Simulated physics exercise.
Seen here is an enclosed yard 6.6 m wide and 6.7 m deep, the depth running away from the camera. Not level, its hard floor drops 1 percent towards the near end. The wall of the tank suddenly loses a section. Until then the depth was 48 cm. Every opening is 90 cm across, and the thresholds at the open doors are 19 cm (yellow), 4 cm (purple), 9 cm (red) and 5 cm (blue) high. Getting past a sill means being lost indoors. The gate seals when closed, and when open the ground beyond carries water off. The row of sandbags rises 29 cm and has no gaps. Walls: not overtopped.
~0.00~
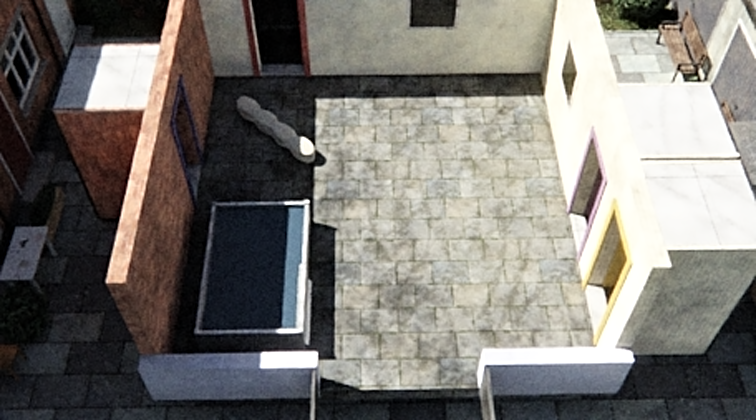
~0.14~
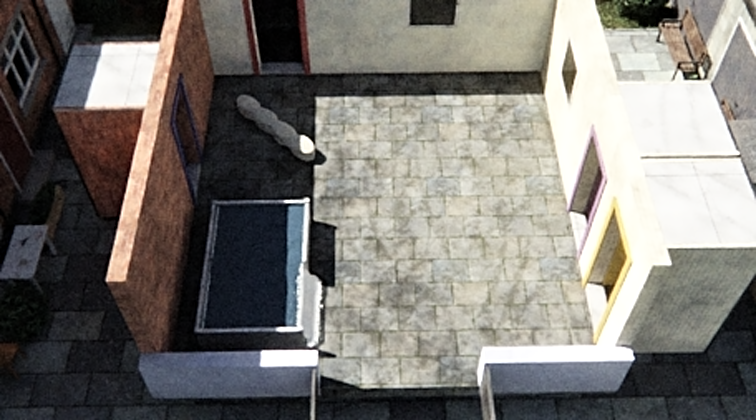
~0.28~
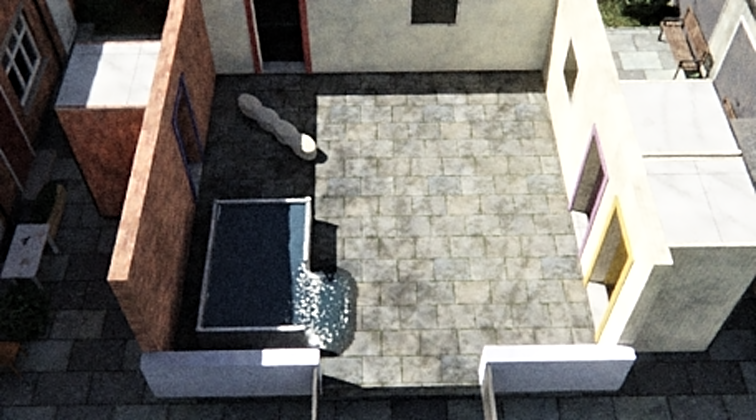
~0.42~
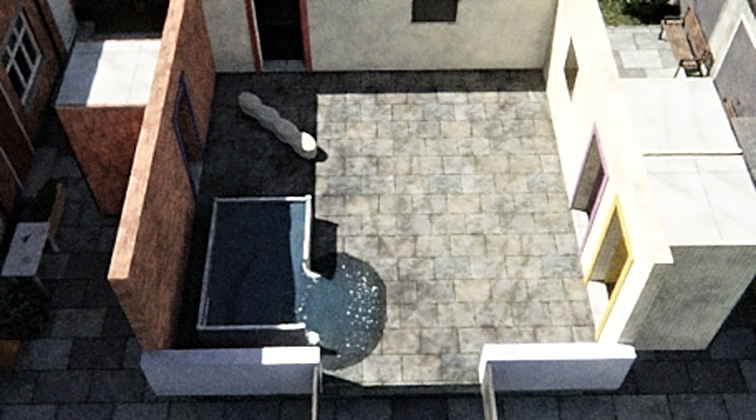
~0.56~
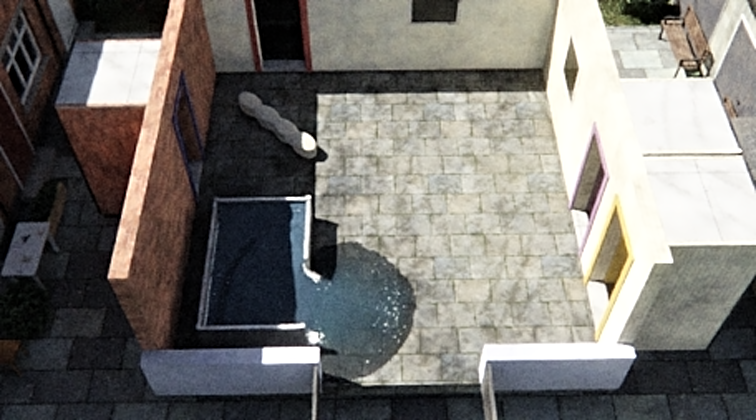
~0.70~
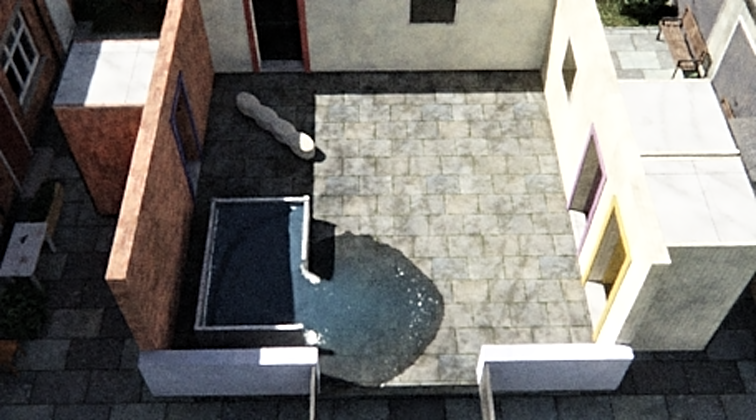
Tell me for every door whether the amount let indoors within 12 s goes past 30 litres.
Here it is: The yellow door stays short of it; the purple door goes past it; the red door stays short of it; the blue door stays short of it.
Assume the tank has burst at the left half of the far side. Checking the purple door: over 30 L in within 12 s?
So for purple: No.
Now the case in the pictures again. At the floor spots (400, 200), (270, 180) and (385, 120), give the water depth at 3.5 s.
First 1 cm, then 0 cm, then 0 cm.
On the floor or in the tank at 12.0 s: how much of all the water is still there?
62 %.
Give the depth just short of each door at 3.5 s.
Door by door, in cm: Yellow reads 16, purple reads 10, red reads 0, blue reads 0.
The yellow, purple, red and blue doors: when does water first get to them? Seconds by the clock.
Yellow 1.6 s, purple 2.4 s, red 10.5 s, blue not within the 12 s.
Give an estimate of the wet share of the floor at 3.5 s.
Roughly 35 percent.
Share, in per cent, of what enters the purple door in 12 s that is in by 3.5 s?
Around 35 percent.
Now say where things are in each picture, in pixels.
The first frame shows the tank at (256, 266) is whole and still, 48 cm deep.
In the second frame, the front is at (316, 278), 0.7 m from the gap at (302, 306); 0.2 m2 of floor is under water; 48 cm left at the back of the tank.
In the third frame, water pours out at (304, 306) and has run 0.9 m, to (350, 282); typically 8 cm deep outside, 48 cm at the tank's back.
In the fourth frame, water pours out at (304, 305) and has run 1.3 m, to (379, 286); typically 6 cm deep outside, 48 cm at the tank's back.
In the fifth frame, the front is at (409, 295), 1.7 m from the gap at (304, 305); 2.7 m2 of floor is under water; 45 cm left at the back of the tank.
In the sixth frame, water pours out at (302, 305) and has run 2.2 m, to (436, 299); typically 4 cm deep outside, 40 cm at the tank's back.
After 1.4 s water covers 20 % of the floor and is deepest (27 cm) near (313, 330); yellow door not reached, purple door not reached, red door not reached, blue door not reached.
After 2.2 s water covers 30 % of the floor and is deepest (28 cm) near (590, 346); yellow door 15 cm at the sill, 0 L in, purple door not reached, red door not reached, blue door not reached.
After 3.5 s water covers 35 % of the floor and is deepest (20 cm) near (559, 368); yellow door 16 cm at the sill, 0 L in, purple door 10 cm at the sill, 19 L in, red door not reached, blue door not reached.
After 7.0 s water covers 50 % of the floor and is deepest (9 cm) near (547, 368); yellow door 7 cm at the sill, 1 L in, purple door 5 cm at the sill, 53 L in, red door not reached, blue door not reached.
After 12.0 s water covers 75 % of the floor and is deepest (6 cm) near (500, 369); yellow door 4 cm at the sill, 1 L in, purple door 3 cm at the sill, 56 L in, red door 1 cm at the sill, 0 L in, blue door not reached.
